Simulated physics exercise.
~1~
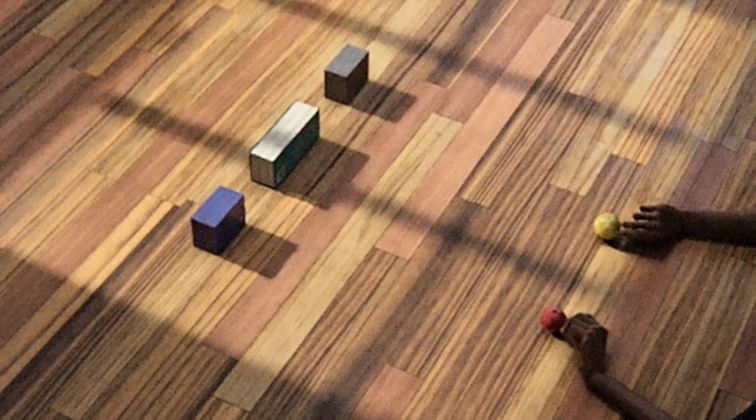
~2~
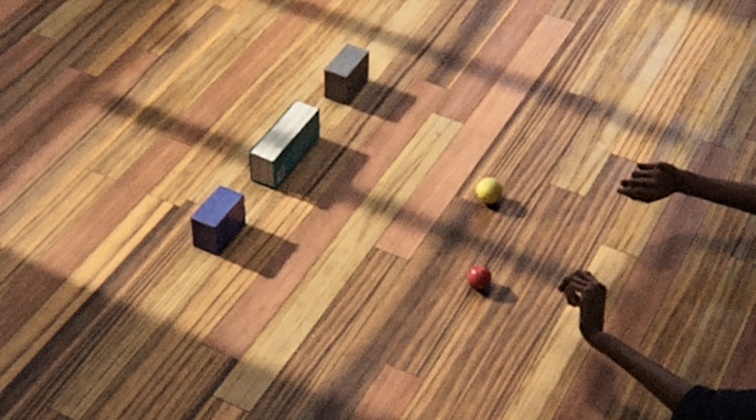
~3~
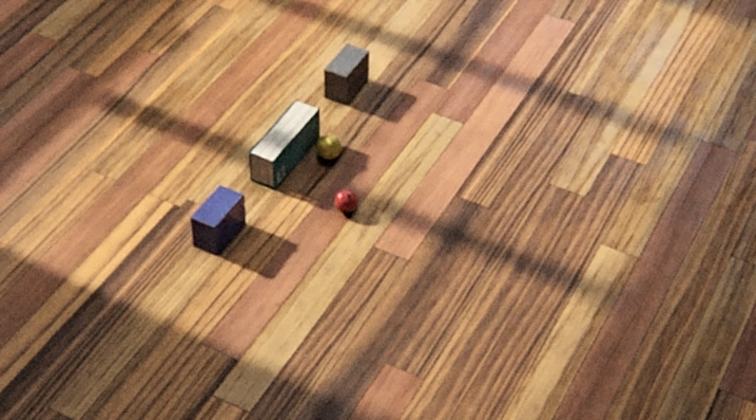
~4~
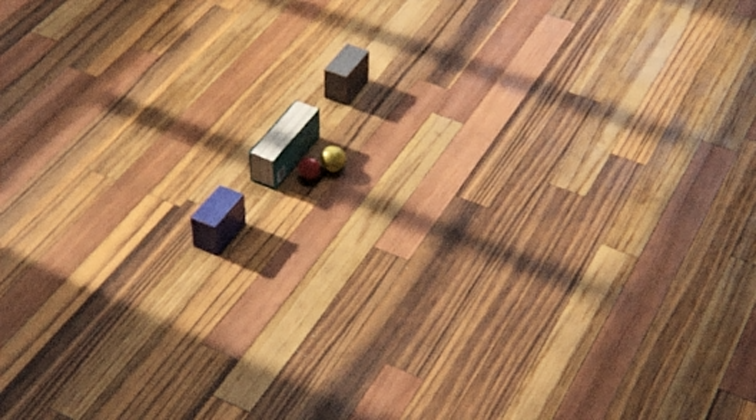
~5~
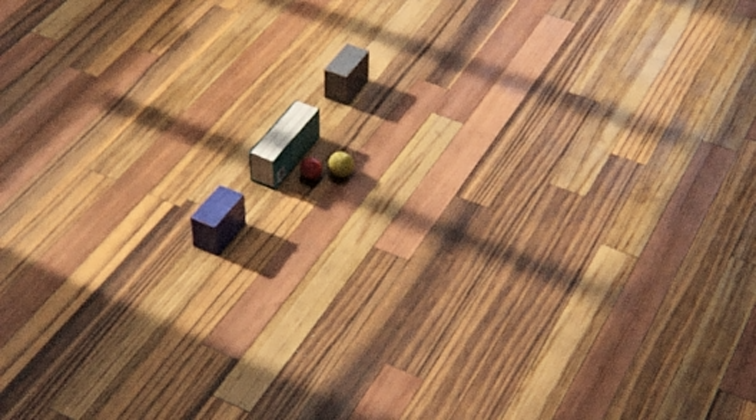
A yellow apple and a red tomato, both small and round, are held by two dark-skinned hands at the right of a striped wooden floor, seen from above at an angle in patchy sunlight. To the left, a blue block, a pale-topped turquoise book and a grey block stand in a diagonal row with narrow gaps. The hands release both balls leftward and draw back out of view. The yellow one reaches the book first and bounces off, while the red one rolls on, hits the book and bounces off. Both end close together before the unmoved book.
